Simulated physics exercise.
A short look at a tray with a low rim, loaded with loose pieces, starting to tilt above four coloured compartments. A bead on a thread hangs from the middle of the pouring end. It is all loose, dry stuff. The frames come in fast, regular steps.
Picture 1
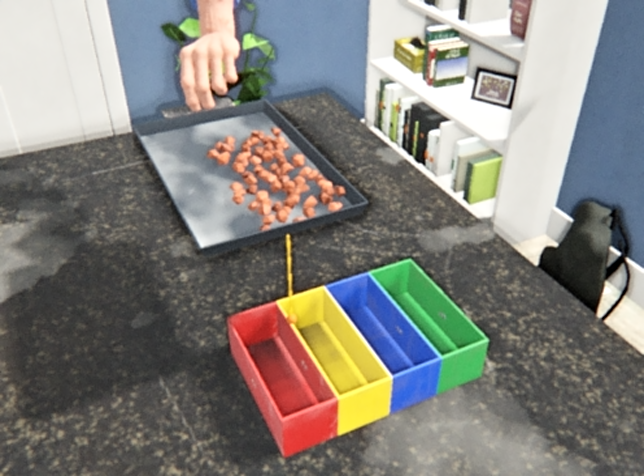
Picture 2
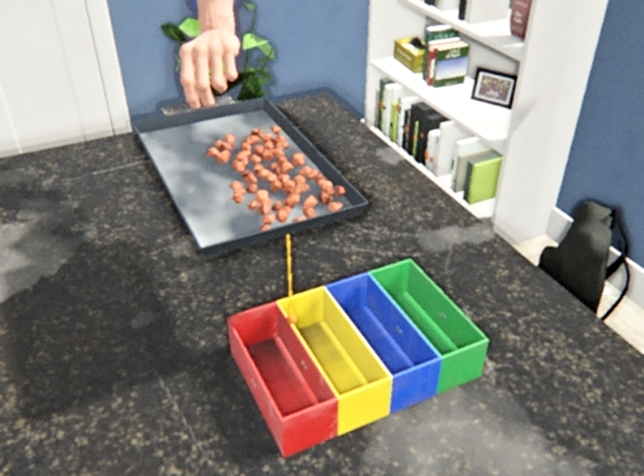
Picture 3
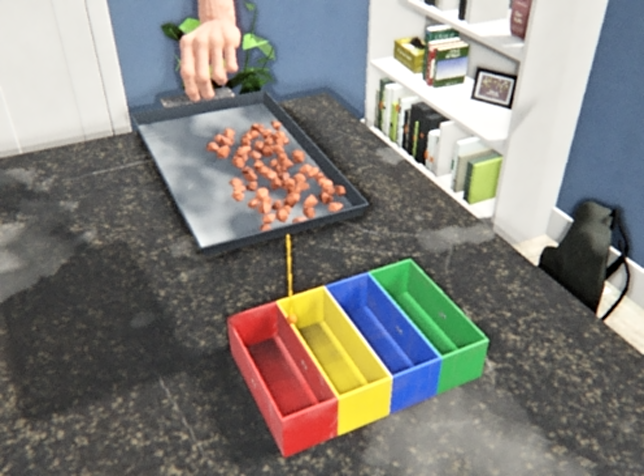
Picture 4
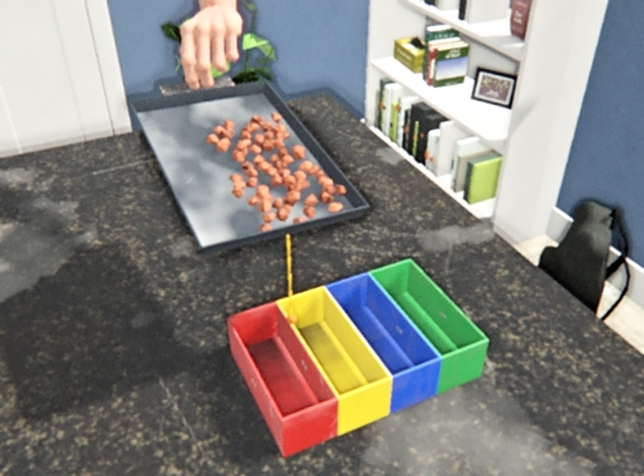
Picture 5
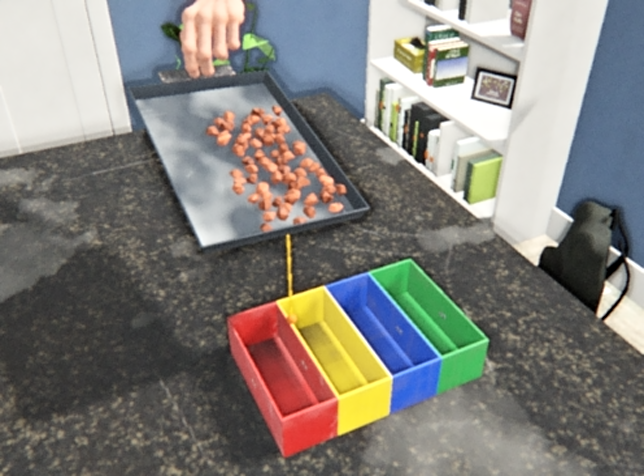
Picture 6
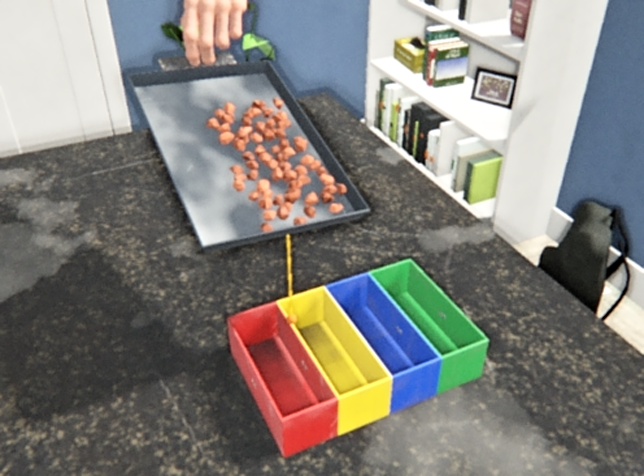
On a dark speckled countertop, a hand slightly tilts a tray of reddish-brown pieces rightward.
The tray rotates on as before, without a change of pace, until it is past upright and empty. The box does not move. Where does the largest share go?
The blue cell gets the most.
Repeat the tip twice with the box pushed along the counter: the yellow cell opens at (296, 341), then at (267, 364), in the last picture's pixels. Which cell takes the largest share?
At the first place the blue one, at the second that green cell.
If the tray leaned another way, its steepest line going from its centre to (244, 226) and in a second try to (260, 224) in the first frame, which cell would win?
First the red one, then red.
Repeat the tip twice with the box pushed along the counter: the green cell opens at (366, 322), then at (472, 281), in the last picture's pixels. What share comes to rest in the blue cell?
The first gives 30 %, the second 0 %.
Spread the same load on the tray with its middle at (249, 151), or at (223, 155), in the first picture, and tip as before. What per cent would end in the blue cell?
In turn 60 and 50 in a hundred.
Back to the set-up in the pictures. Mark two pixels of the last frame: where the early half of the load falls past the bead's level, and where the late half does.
At about (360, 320), then at (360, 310).
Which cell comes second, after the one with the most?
Second comes that yellow cell.
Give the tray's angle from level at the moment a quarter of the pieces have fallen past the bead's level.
At about 75°.
Just after the last frame, tray tipped steeply; almost all on the tray; about a tenth falling or outside the box.
A moment on, tray tipped right over; about a tenth on the tray; roughly half in the blue cell; roughly a quarter in the yellow cell; just a few in the red cell; roughly a quarter falling or outside the box.
Further on, tray tipped past a quarter turn; roughly two thirds in the blue cell; roughly a third in the yellow cell; about a tenth in the red cell; just a few falling or outside the box.
When it is over, tray tipped past a quarter turn; roughly two thirds in the blue cell; roughly a third in the yellow cell; about a tenth in the red cell; not one in the green cell; just a few outside the box.
